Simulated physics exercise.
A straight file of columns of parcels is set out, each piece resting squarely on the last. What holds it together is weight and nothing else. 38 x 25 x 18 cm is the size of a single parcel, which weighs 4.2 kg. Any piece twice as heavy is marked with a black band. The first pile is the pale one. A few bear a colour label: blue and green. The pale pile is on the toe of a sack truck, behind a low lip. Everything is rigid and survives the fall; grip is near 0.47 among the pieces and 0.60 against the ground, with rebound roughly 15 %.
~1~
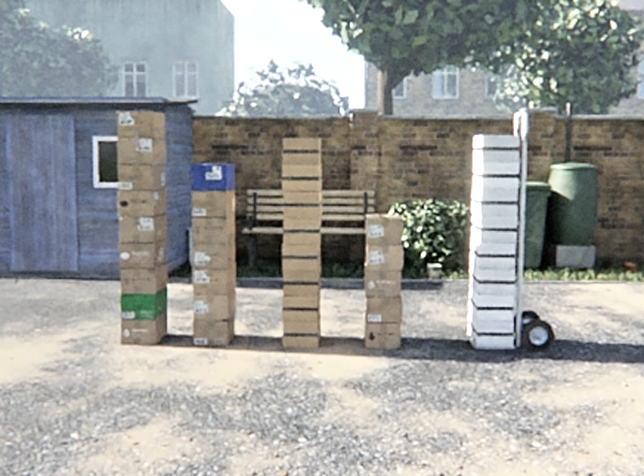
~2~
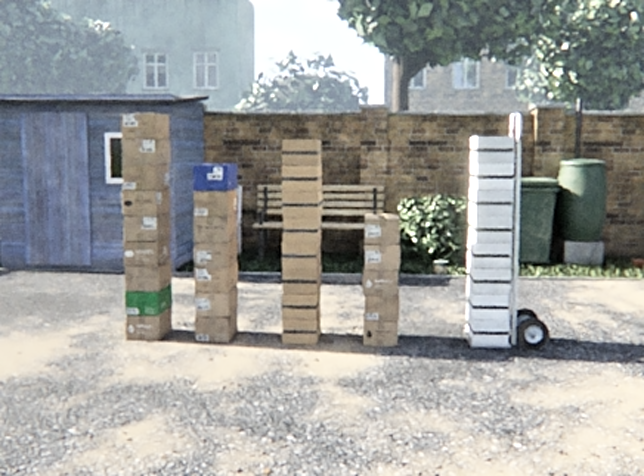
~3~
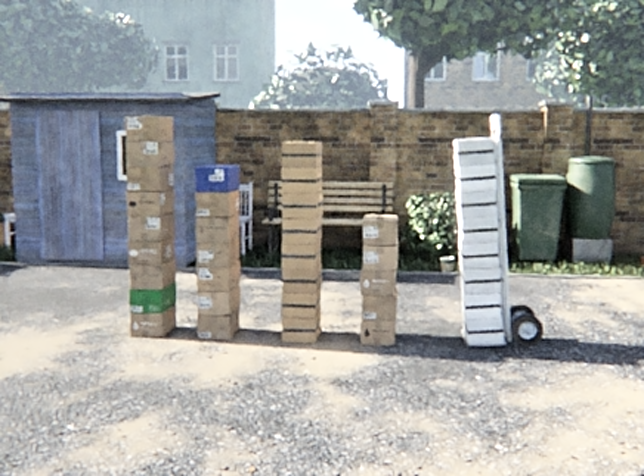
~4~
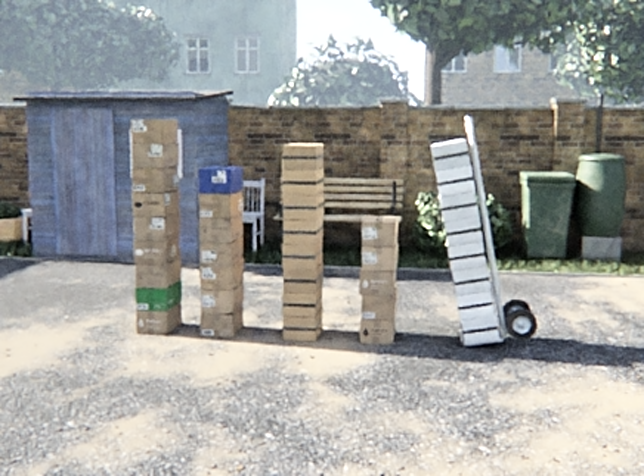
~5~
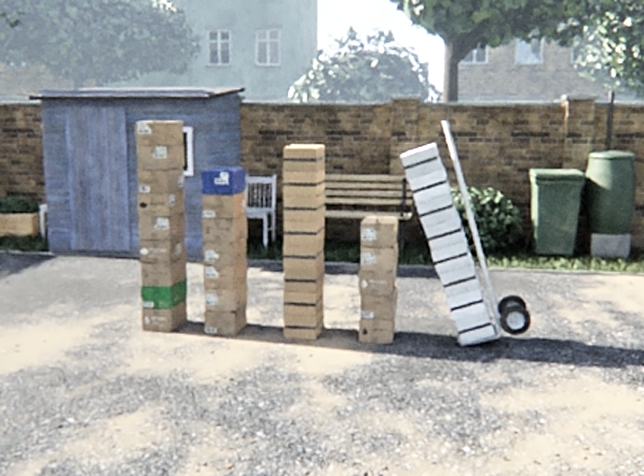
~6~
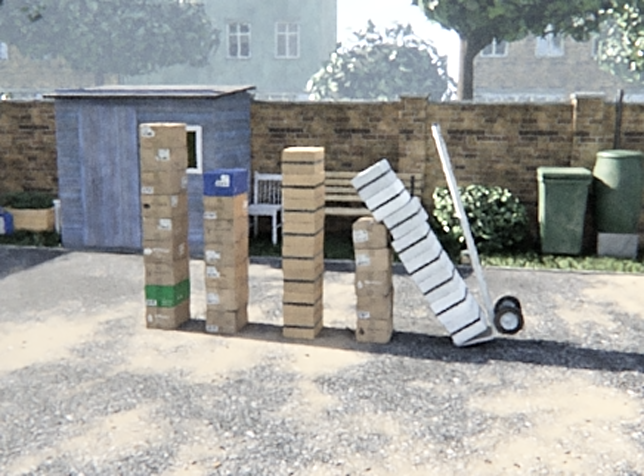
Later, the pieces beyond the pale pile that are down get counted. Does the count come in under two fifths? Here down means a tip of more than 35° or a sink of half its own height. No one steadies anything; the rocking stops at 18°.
No.
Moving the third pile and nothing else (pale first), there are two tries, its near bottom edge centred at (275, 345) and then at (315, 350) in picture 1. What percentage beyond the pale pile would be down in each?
100 and 90 %.
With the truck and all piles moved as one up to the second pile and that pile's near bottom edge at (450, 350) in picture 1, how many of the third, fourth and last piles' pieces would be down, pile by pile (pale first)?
That would give third 0, fourth 0 and last 0.
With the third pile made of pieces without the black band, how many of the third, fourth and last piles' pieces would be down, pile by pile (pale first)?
The tally would be third 8, then fourth 7, then last 9.
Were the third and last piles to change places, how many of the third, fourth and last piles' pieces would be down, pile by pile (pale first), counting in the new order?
Down tally in the new order: Third = 9, fourth = 7, last = 8.
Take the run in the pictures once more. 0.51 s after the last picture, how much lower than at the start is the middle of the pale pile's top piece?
About 30 cm.
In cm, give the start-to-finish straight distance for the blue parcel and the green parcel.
Moved: Blue 260, green 40.
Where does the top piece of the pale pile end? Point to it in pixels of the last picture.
The top pale piece ends up roughly at (251, 264).
Then, 0.51 s later than the last frame, 8 of the pale pile down; none of the 29 other parcels down, 13 disturbed.
Then, 1.15 s later than the last frame, 8 of the pale pile down; 12 of the 29 other parcels down; blue parcel tilted 17°; green parcel tilted 7°.
Then, 1.83 s later than the last frame, 8 of the pale pile down; 26 of the 29 other parcels down; blue parcel on its side; green parcel tilted 57°, 12 cm lower.
When it is over, 8 of the pale pile down; 26 of the 29 other parcels down; blue parcel upside down; green parcel tilted 51°, 12 cm lower. That is 90 per cent. In pixels of the last frame, middles, green parcel near (129, 303).
